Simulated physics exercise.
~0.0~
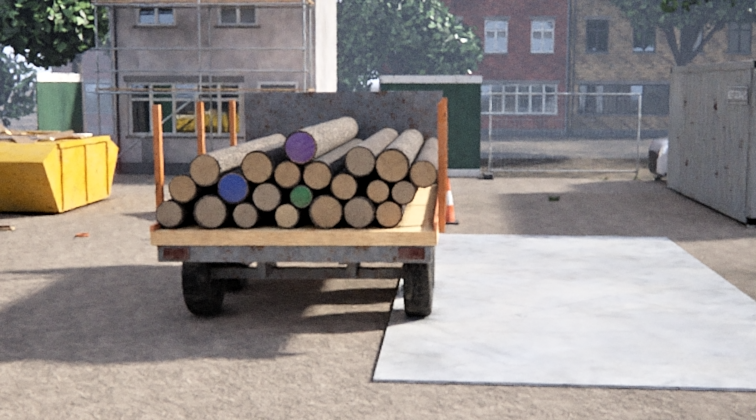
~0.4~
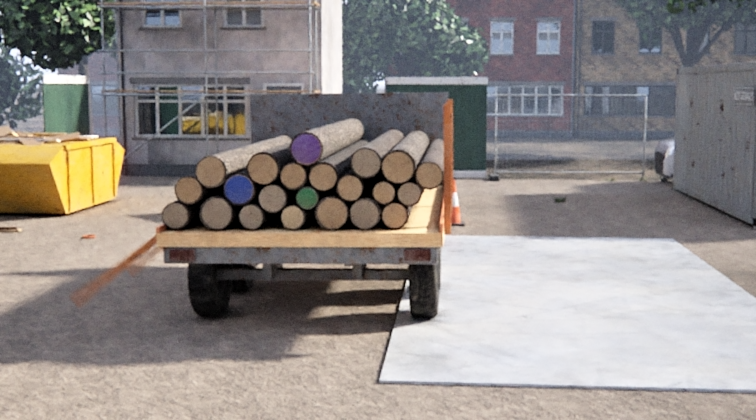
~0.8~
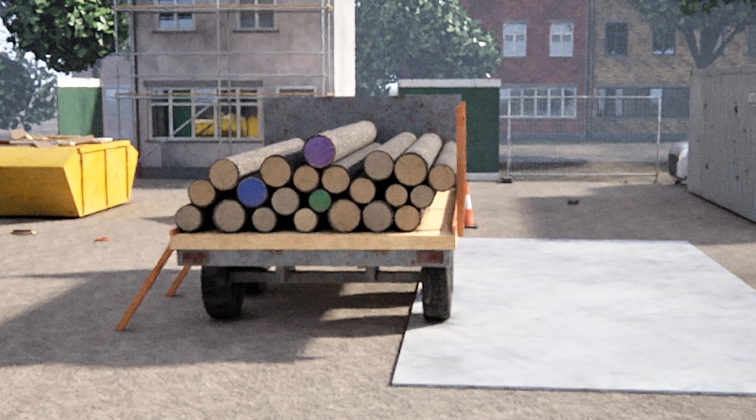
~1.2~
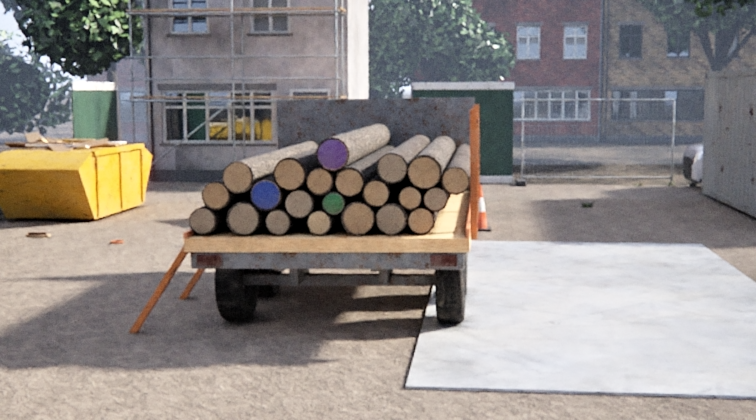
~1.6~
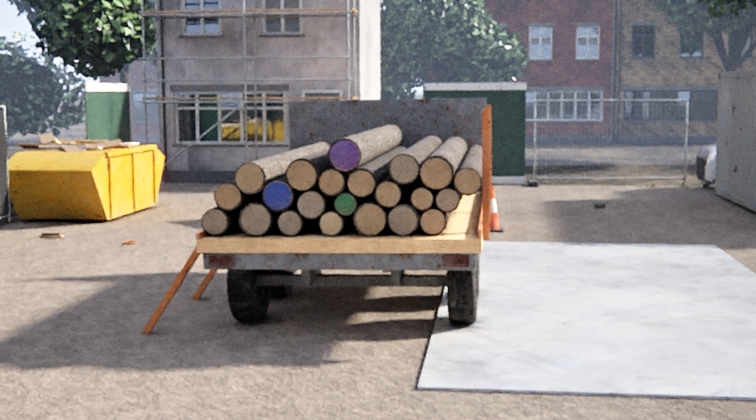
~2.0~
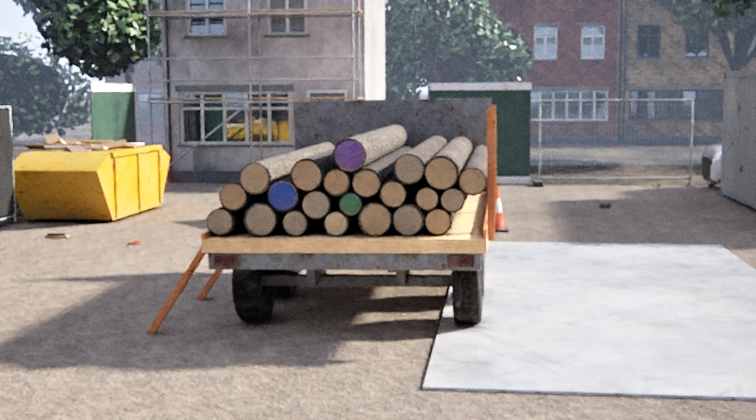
Farm trailer loaded with timber poles standing in a yard, its left posts swinging down outward while the stacked poles stay put.
